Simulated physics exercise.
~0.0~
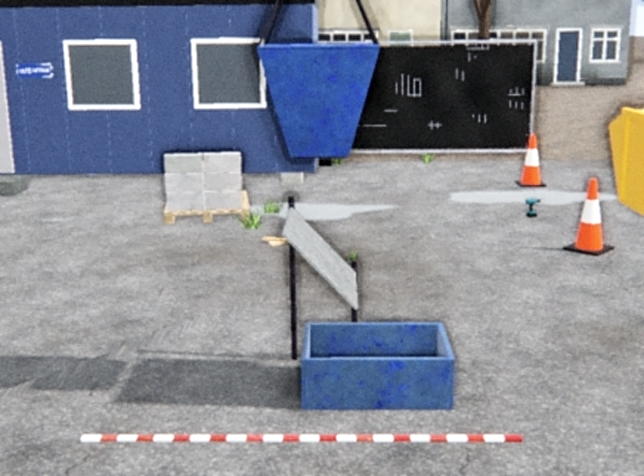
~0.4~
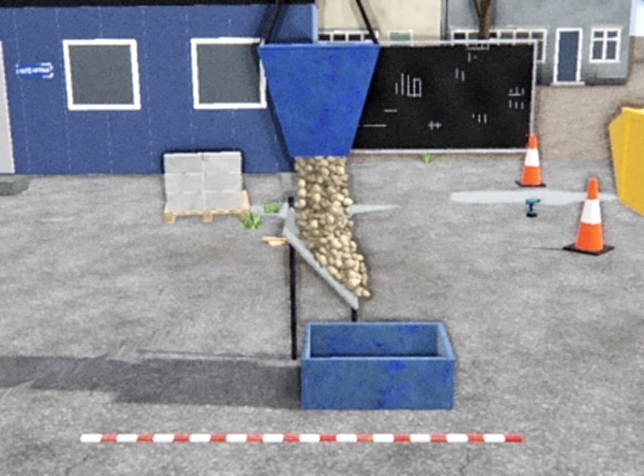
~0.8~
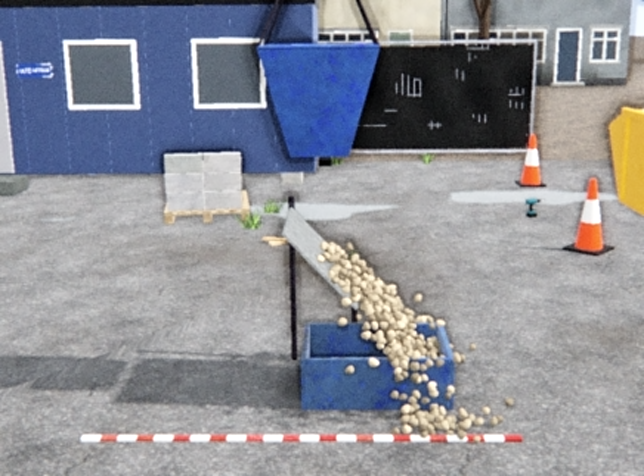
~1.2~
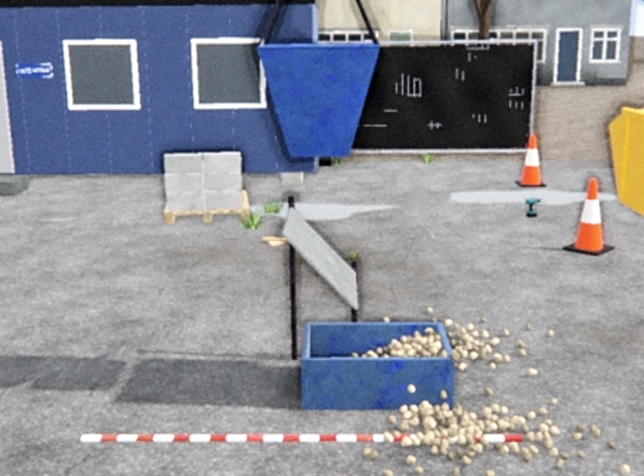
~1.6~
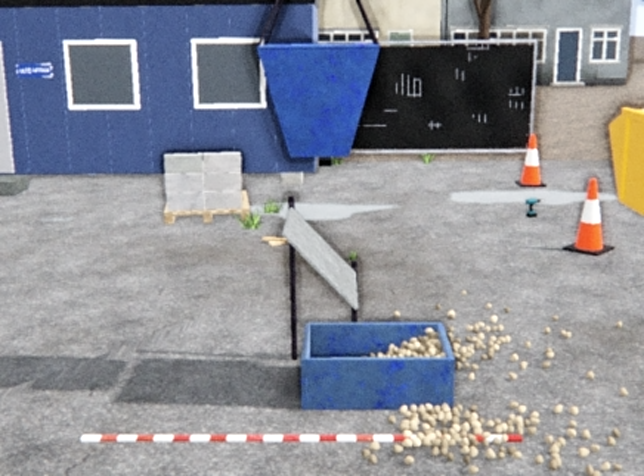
In a paved yard beside a blue building, round stones dropped from a hanging blue skip onto a sloping steel plate and slid down to the right, most landing in the blue bin below while the rest scattered on the ground beside and in front of it.
